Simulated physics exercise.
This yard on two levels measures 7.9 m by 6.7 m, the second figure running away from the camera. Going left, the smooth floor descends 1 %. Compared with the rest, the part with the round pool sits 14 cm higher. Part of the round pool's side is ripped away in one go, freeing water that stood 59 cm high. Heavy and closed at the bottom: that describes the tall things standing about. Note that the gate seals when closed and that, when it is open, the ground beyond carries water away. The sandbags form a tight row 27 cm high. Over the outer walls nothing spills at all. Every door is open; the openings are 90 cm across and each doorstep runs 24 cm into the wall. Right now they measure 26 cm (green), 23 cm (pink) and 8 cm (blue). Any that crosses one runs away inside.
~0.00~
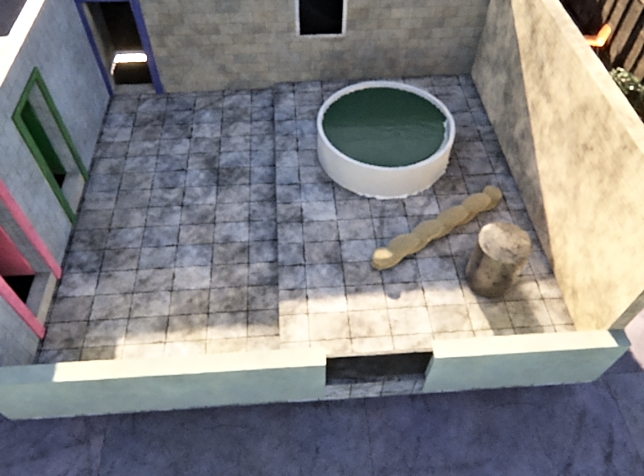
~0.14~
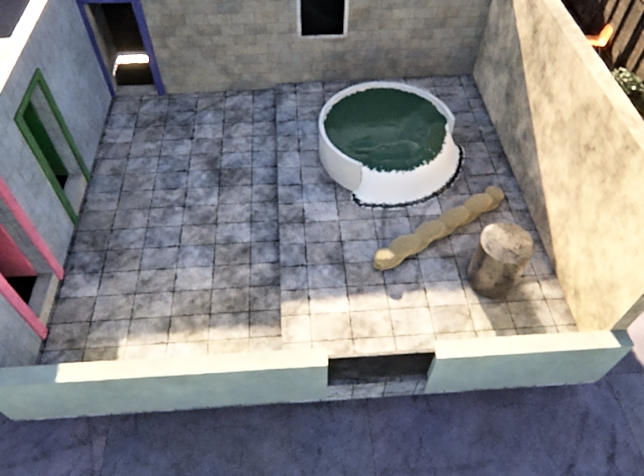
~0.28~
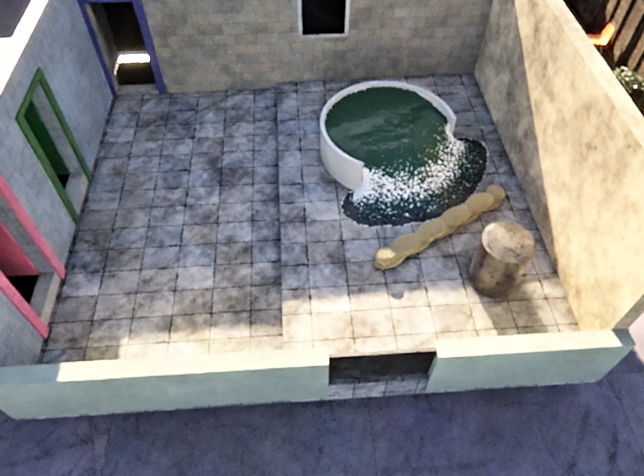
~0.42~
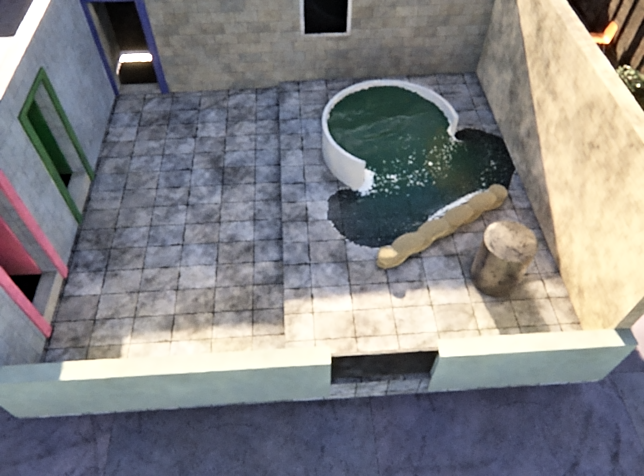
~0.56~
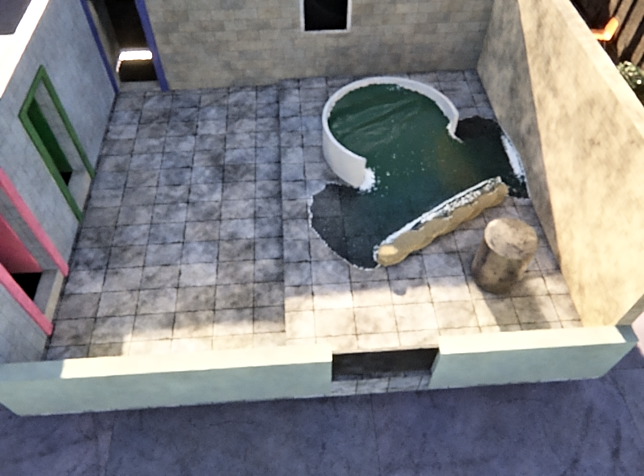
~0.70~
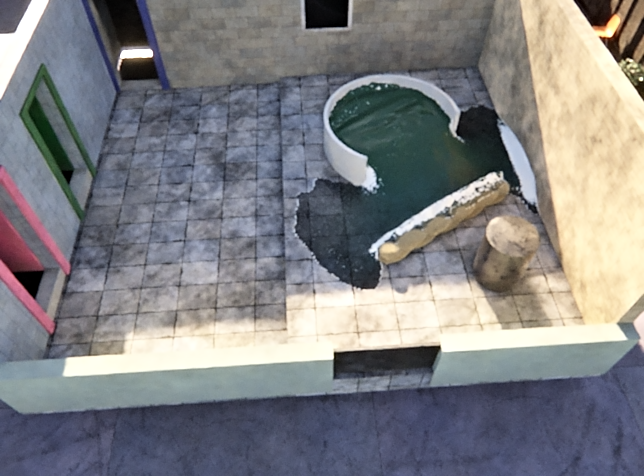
In a walled, tiled yard, the near side of a round white pool broke open, and green water poured out, spread across the floor, met the long lumpy bolster and flowed around its left end.
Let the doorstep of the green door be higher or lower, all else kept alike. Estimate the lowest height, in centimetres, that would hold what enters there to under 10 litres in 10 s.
I would say about 6.5 cm.
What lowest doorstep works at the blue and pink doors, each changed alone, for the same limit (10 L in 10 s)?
About 11.0 cm at blue and 12.0 cm at pink.
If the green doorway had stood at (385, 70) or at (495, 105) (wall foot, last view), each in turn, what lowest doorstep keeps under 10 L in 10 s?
You'd want about 7.0 cm there first, then about 5.0 cm.
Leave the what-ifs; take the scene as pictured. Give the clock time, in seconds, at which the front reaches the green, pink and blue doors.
So the front gets to green at 4.0 seconds, pink at 3.4 seconds, and blue at 6.5 seconds.
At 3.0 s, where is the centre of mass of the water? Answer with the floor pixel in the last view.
Roughly (396, 195).
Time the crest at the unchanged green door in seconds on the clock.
Roughly at 8.0 s.
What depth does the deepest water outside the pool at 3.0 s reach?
27 cm.
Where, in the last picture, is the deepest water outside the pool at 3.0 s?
Look close to (585, 346).
After 1.4 s water covers 20 % of the floor, deepest (43 cm) near (455, 207); it has not reached the green door.
After 3.0 s water covers 55 % of the floor, deepest (27 cm) near (585, 346); it has not reached the green door.
After 10.0 s water covers 90 % of the floor, deepest (16 cm) near (114, 102); 7 cm at the green door, 0 litres in over its 26 cm doorstep.
At the green door as built, the water arrived by 4.1 s and peaked near 10 cm at 7.8 s.
Run again over the same 10 s with other heights there, 18 litres in over 5.5 cm, 3 litres over 7.5 cm. The limit of 10 litres is kept from about 6.5 cm up.
